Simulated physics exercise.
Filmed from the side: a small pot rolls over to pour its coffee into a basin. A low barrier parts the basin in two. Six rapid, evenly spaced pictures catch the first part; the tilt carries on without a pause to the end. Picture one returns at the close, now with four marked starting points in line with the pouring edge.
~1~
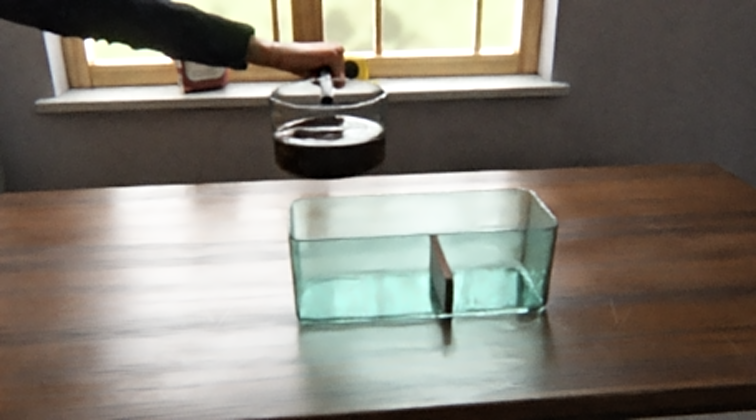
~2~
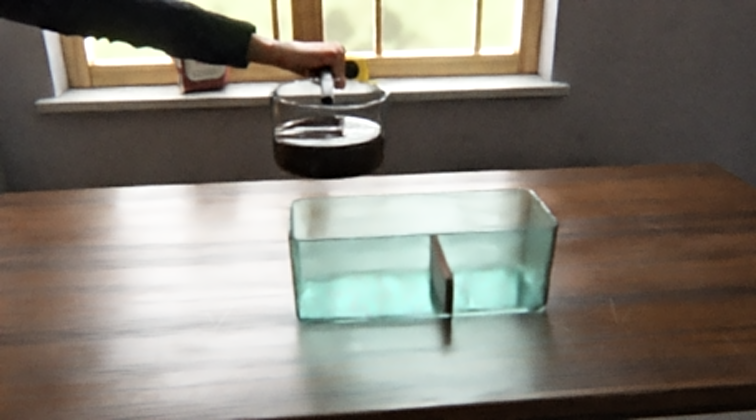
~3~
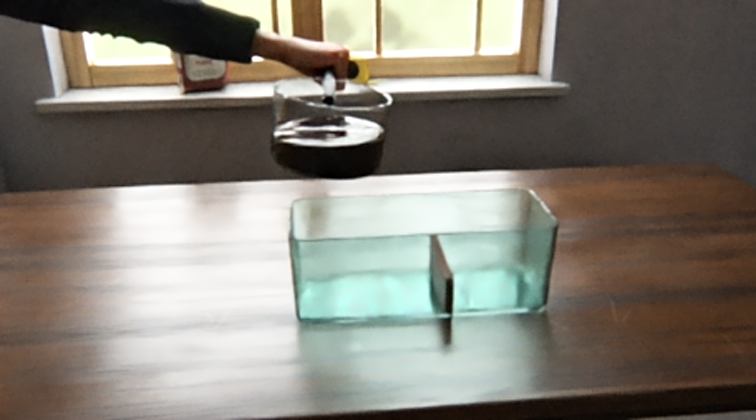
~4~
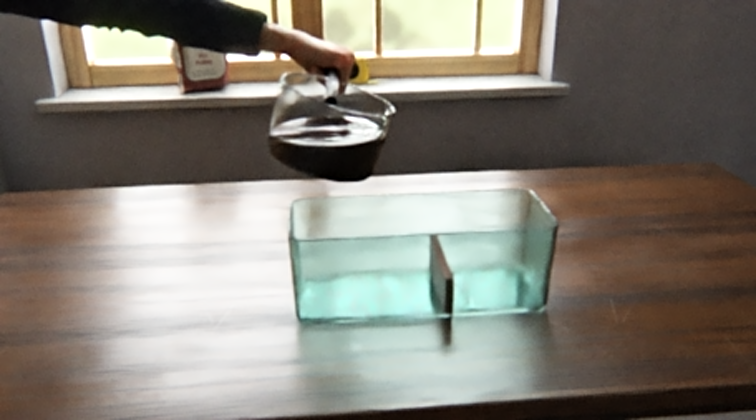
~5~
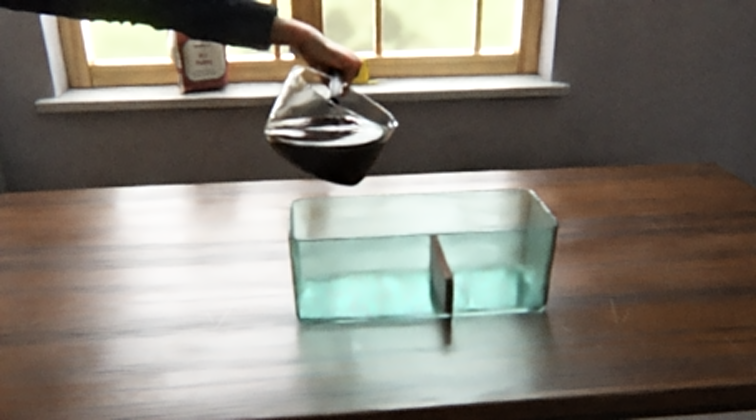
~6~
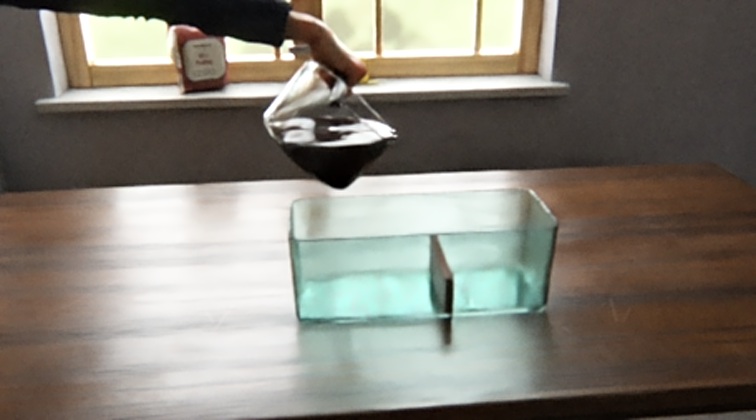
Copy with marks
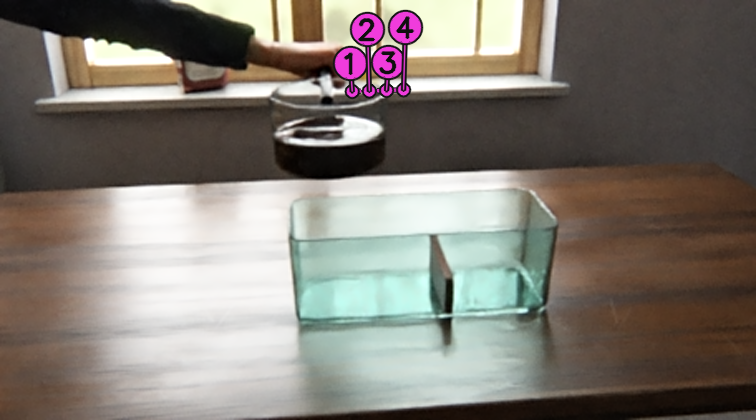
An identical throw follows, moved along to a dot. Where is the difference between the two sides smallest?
Best: 4.
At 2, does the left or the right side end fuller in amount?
The left side.
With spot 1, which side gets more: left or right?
The left side.
On the marked copy, 1 at (352, 91); 2 at (369, 90); 3 at (386, 90); 4 at (403, 89).
Choosing 1, about 98 % ends left of the wall and 1 % right of it.
Choosing 2, about 98 % ends left of the wall and 2 % right of it.
Choosing 3, about 86 % ends left of the wall and 13 % right of it.
Choosing 4, about 51 % ends left of the wall and 48 % right of it.
